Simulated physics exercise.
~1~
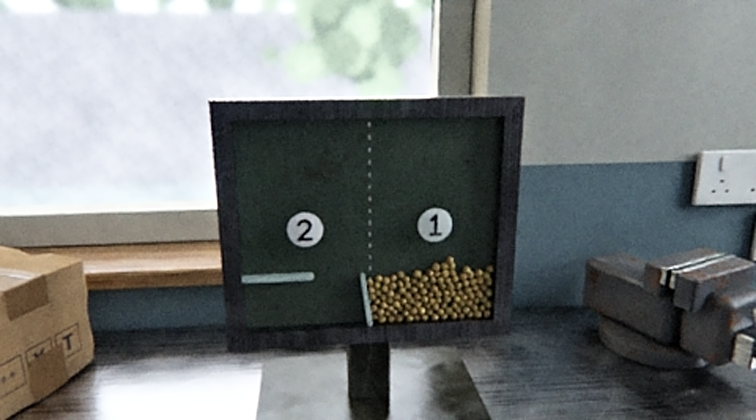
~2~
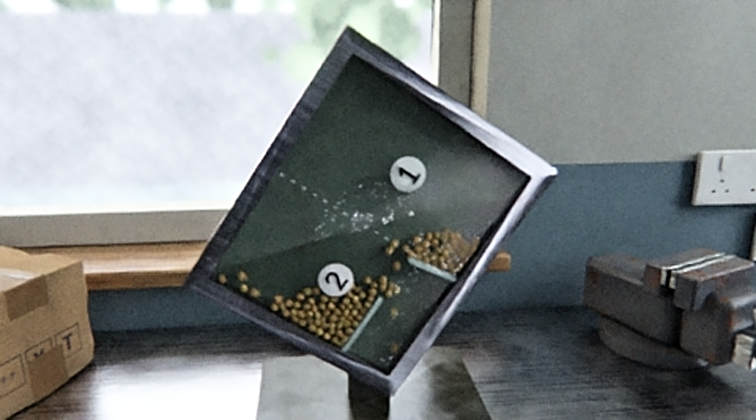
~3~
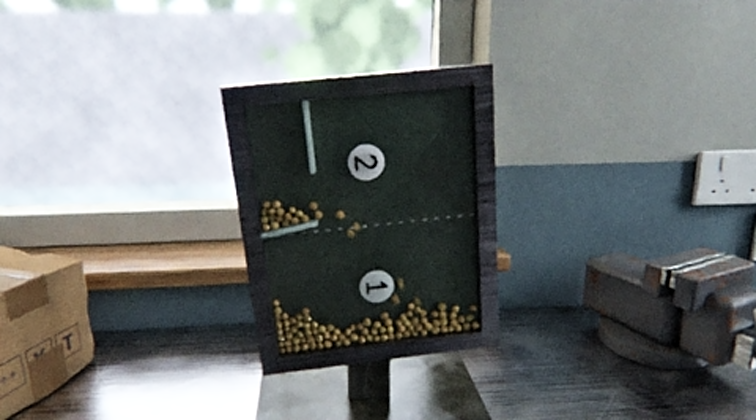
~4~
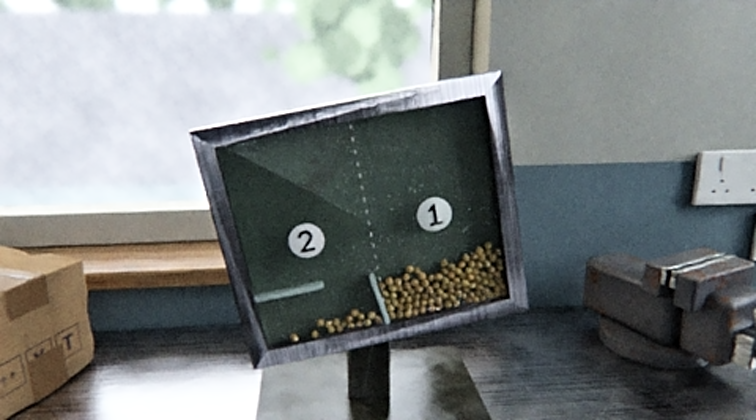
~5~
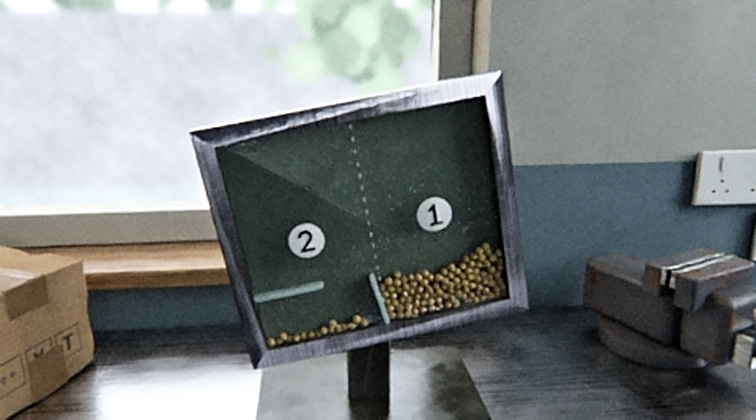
On a dark desk by a window, a see-through case of beads swings about its centre, settling tilted with most beads right.
